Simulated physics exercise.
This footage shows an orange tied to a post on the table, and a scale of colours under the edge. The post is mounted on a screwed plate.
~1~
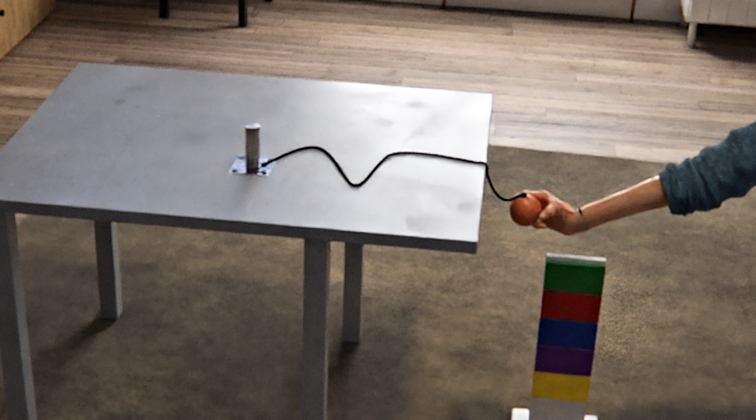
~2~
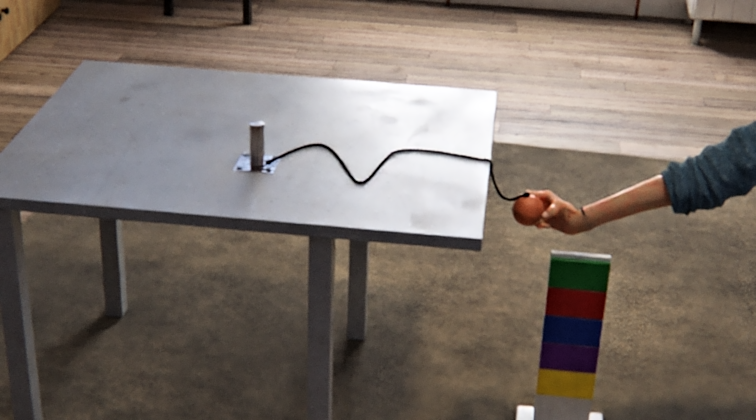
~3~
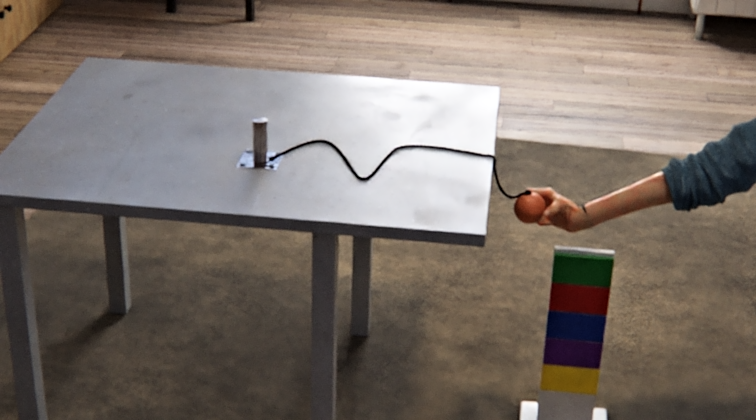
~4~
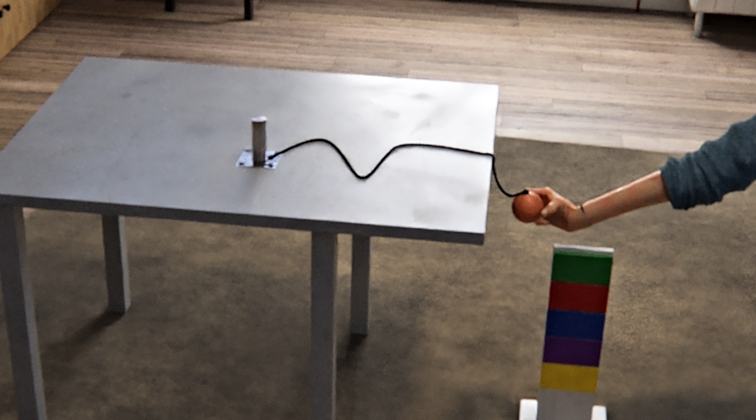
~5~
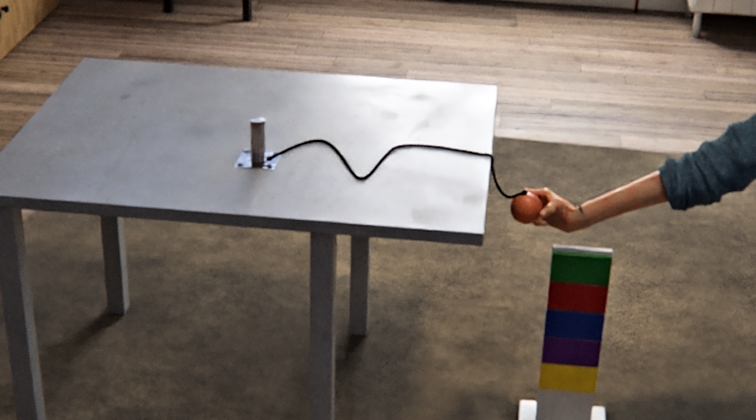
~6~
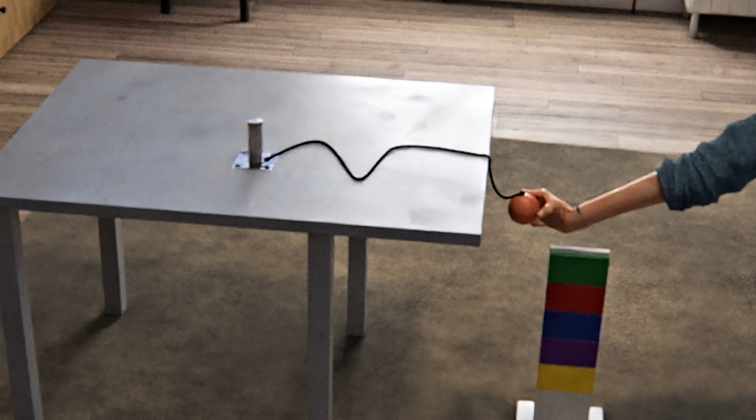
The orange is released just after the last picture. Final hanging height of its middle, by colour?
Purple band.
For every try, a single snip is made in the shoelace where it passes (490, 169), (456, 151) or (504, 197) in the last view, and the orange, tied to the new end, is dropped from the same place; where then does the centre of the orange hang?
Try 1: (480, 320); try 2: (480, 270); try 3: (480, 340).
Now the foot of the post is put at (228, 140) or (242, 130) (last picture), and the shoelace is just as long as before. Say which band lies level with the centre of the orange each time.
It comes out blue the first time and blue the second time.
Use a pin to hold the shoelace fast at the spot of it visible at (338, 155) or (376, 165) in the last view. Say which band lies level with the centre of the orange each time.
Blue, then green.
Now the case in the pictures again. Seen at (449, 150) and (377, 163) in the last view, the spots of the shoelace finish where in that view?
Near (482, 248) and (477, 167).
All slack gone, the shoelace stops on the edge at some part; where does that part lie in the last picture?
About (381, 159).
Soon after, orange near (452, 344); level with purple.
After that, orange near (485, 351); level with purple.
In the end, orange near (471, 353); level with purple. Its centre hangs level with the purple band.
